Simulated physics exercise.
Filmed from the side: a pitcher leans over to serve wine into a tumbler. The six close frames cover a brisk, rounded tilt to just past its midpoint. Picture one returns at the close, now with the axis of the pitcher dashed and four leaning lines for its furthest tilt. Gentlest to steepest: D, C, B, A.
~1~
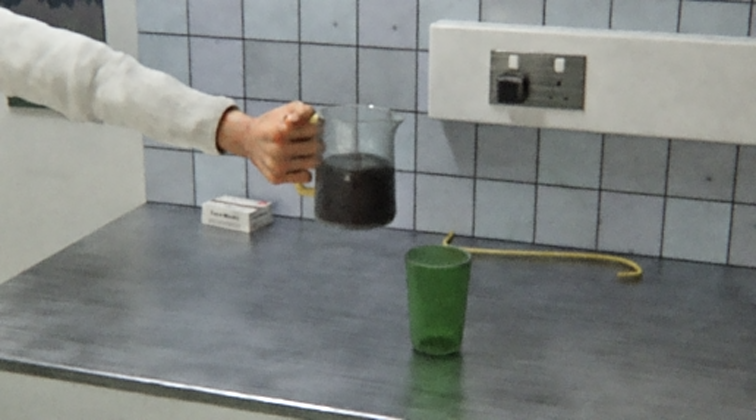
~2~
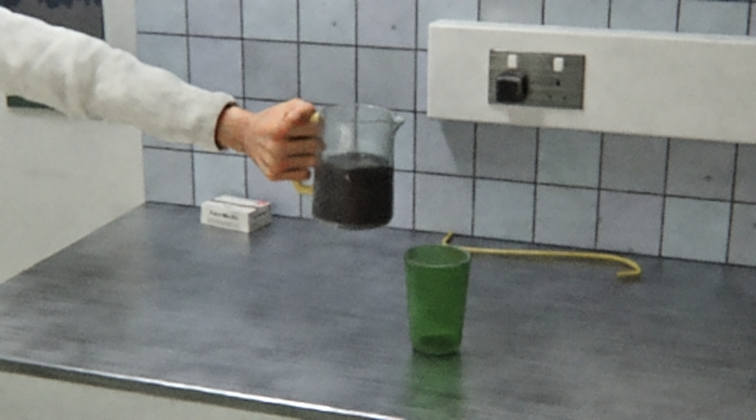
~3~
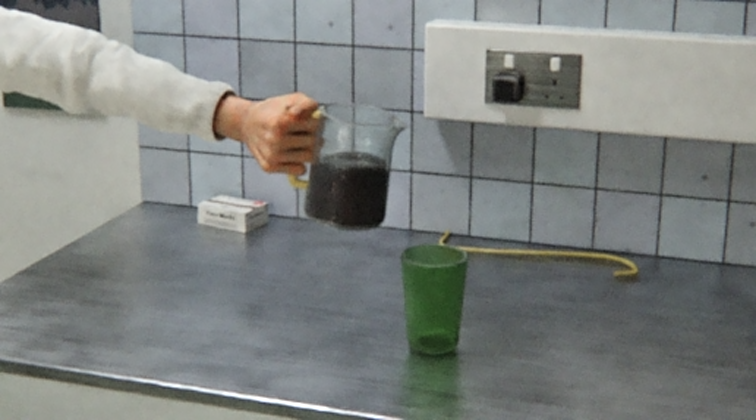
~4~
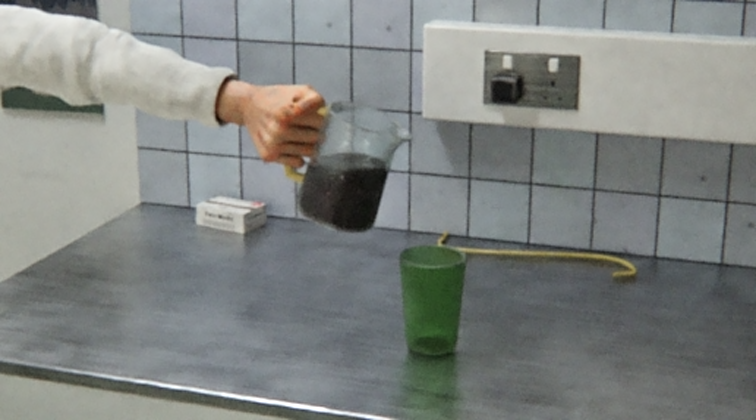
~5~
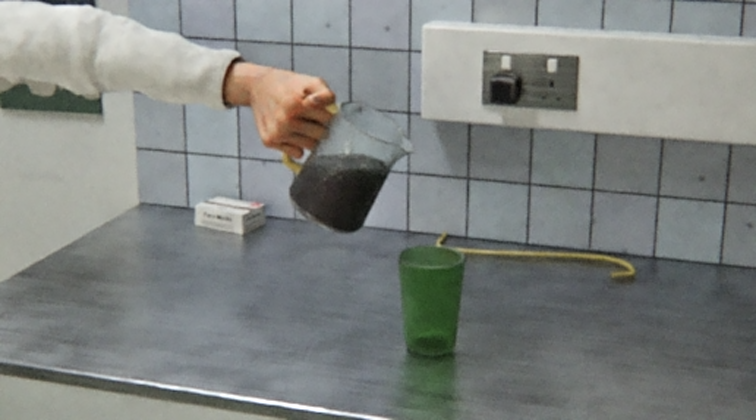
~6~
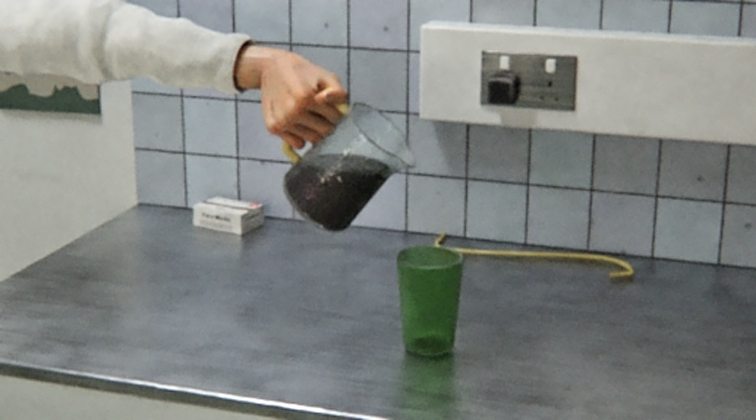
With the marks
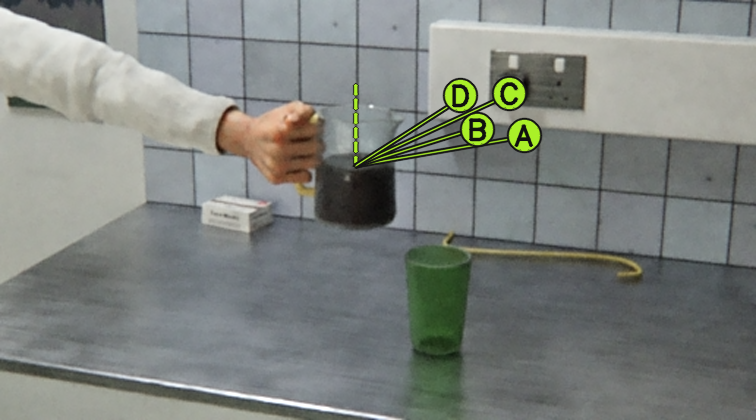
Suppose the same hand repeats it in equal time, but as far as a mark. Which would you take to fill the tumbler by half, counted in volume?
The best tilt is A.
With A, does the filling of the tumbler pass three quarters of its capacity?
No.
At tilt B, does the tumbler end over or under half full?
Under.
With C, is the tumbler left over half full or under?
Under half.
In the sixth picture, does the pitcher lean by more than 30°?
Yes.
On the marked copy, A at (507, 139); B at (460, 133); C at (494, 101); D at (447, 107).
Choosing A, the tumbler ends with about 51 % of what it can hold.
Choosing B, the tumbler ends with about 32 % of what it can hold.
Choosing C, the tumbler ends with about 16 % of what it can hold.
Choosing D, the tumbler ends with about 5 % of what it can hold.
